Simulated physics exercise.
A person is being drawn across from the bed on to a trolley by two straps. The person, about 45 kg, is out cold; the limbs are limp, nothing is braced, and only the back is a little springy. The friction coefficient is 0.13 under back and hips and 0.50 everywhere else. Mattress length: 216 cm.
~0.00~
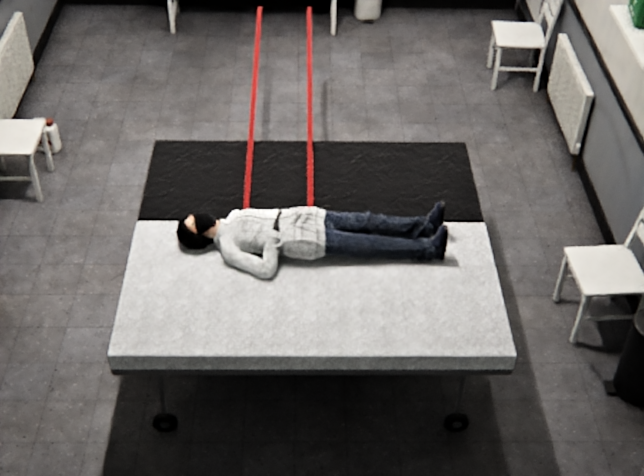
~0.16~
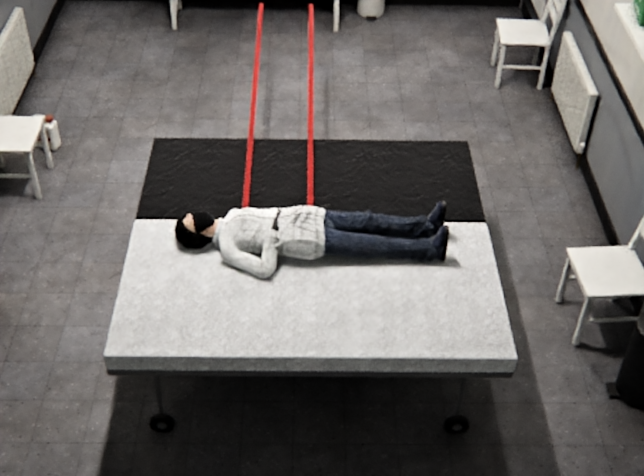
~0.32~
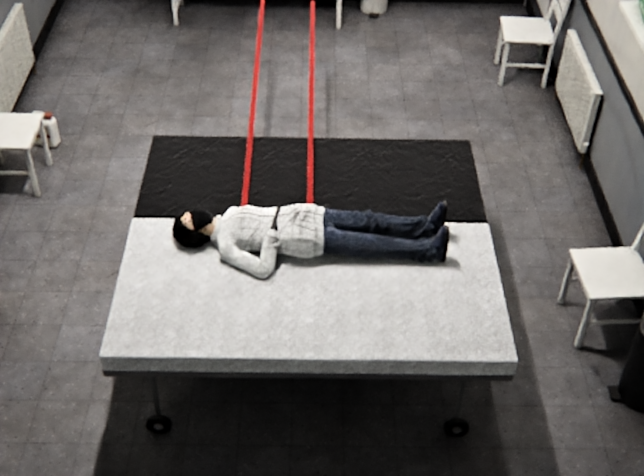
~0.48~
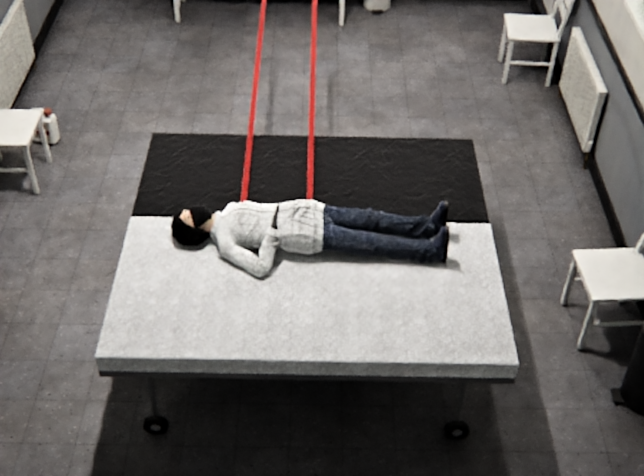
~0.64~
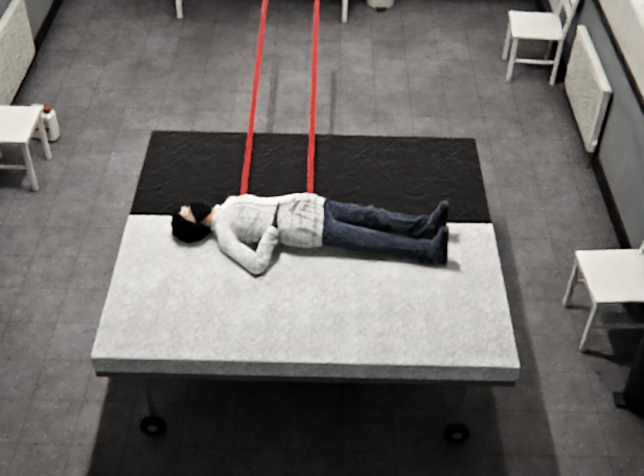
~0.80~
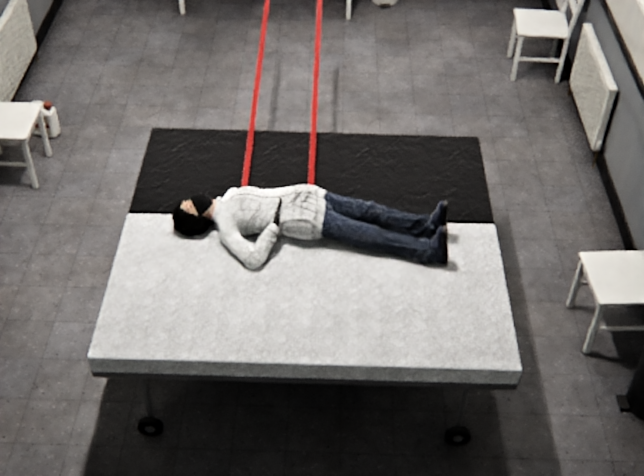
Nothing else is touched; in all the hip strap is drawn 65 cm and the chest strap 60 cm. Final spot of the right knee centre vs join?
Centre past the join.
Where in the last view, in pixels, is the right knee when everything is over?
In the last picture it ends at roughly (355, 200).
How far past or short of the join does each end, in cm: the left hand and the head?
Left hand 60 past, head 32 past.
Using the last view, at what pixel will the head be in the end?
(200, 168).
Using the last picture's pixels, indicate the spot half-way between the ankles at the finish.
Near (409, 215).
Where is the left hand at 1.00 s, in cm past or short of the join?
About 22 cm past it.
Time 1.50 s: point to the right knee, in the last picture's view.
At about (359, 210).
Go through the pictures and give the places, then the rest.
The first picture shows right knee (370, 246), left hand (325, 216), right hand (278, 223); pull at the hips 0 cm.
The second picture shows right knee (371, 246), left hand (325, 216), right hand (277, 222); pull at the hips 0 cm.
The third picture shows right knee (370, 245), left hand (325, 216), right hand (276, 221); pull at the hips 2 cm.
The fourth picture shows right knee (370, 244), left hand (325, 216), right hand (275, 219); pull at the hips 5 cm.
The fifth picture shows right knee (370, 241), left hand (325, 210), right hand (275, 216); pull at the hips 10 cm.
The sixth picture shows right knee (371, 236), left hand (326, 201), right hand (276, 213); pull at the hips 17 cm.
After 1.00 s the right knee is 18 cm short of the join, near (368, 229) in the last picture's view.
After 1.50 s the right knee is 0 cm short of the join, near (359, 210) in the last picture's view.
After 2.00 s the right knee is 8 cm past the join, near (355, 200) in the last picture's view; the left hand 59 cm past the join.
When all is still (2.8 s), head crosses the join; left hand crosses the join; right hand crosses the join; left ankle crosses the join; right ankle stops short of the join; right knee crosses the join.
